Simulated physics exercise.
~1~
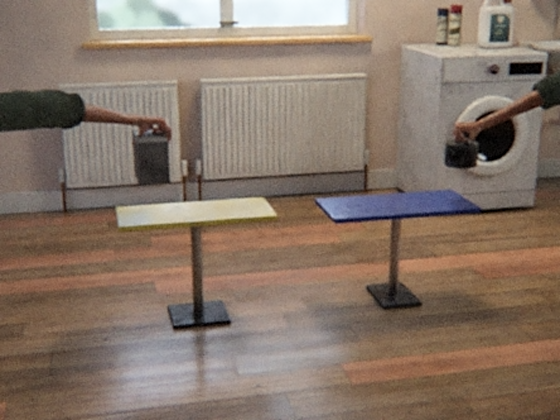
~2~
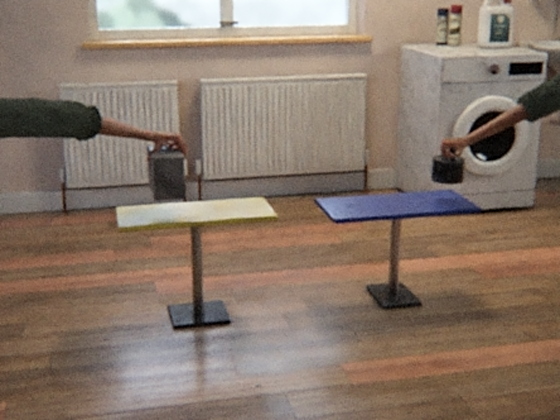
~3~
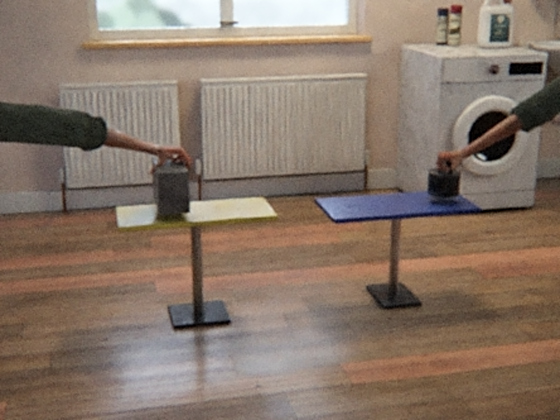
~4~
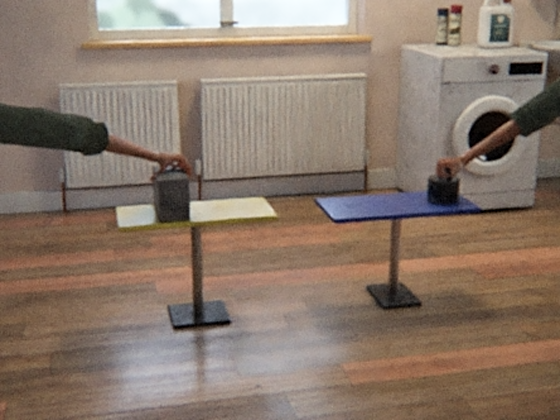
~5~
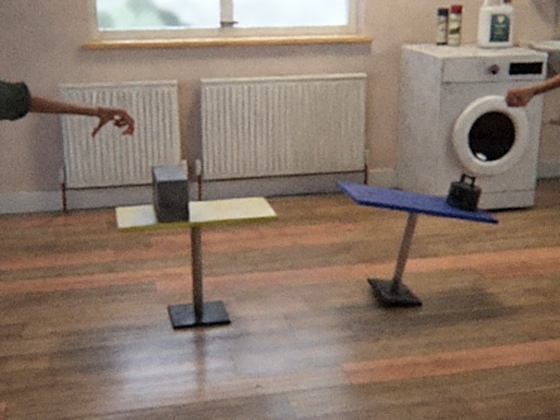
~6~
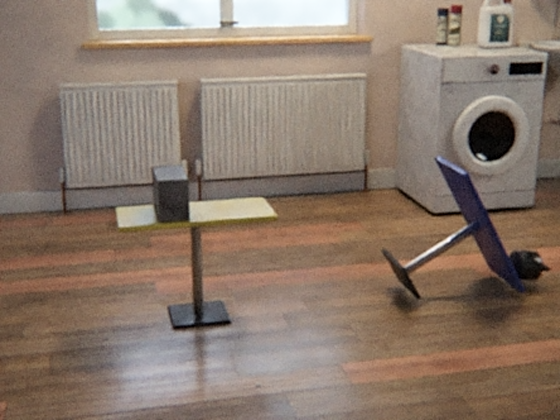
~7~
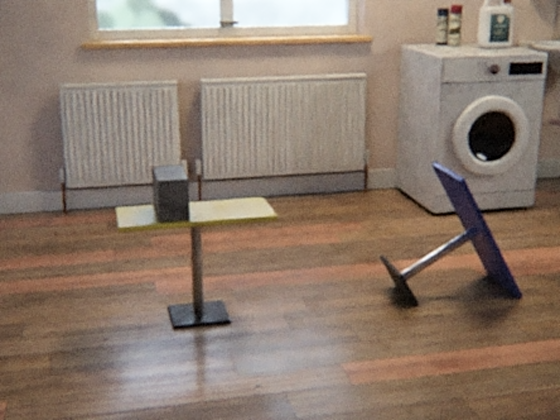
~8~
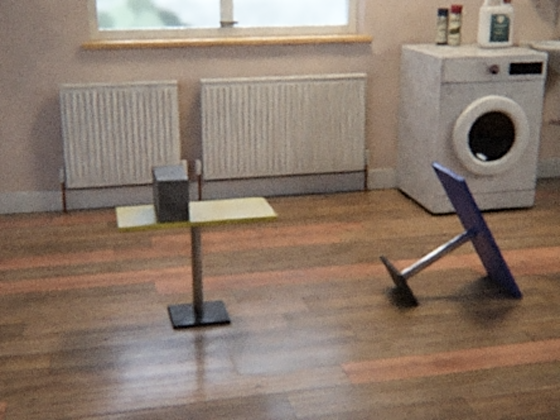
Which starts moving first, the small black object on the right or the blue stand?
The small black object moves first, carried in by a hand while the blue stand is still standing motionless. The stand only starts to tip after the object has been set on it.
Two dark objects, a gray block on the left and a smaller black one on the right, are carried in by hands over a yellow side table and a blue stand. The hands lower them onto the tops, each off to one side, and hold them there briefly. Once the hands let go and draw back, the blue stand tips to the right while the yellow table stays put. The stand topples and the black object drops with it toward the floor, then passes from sight. Finally, the blue stand rests tilted on the floor, and the block sits upright on the yellow table.
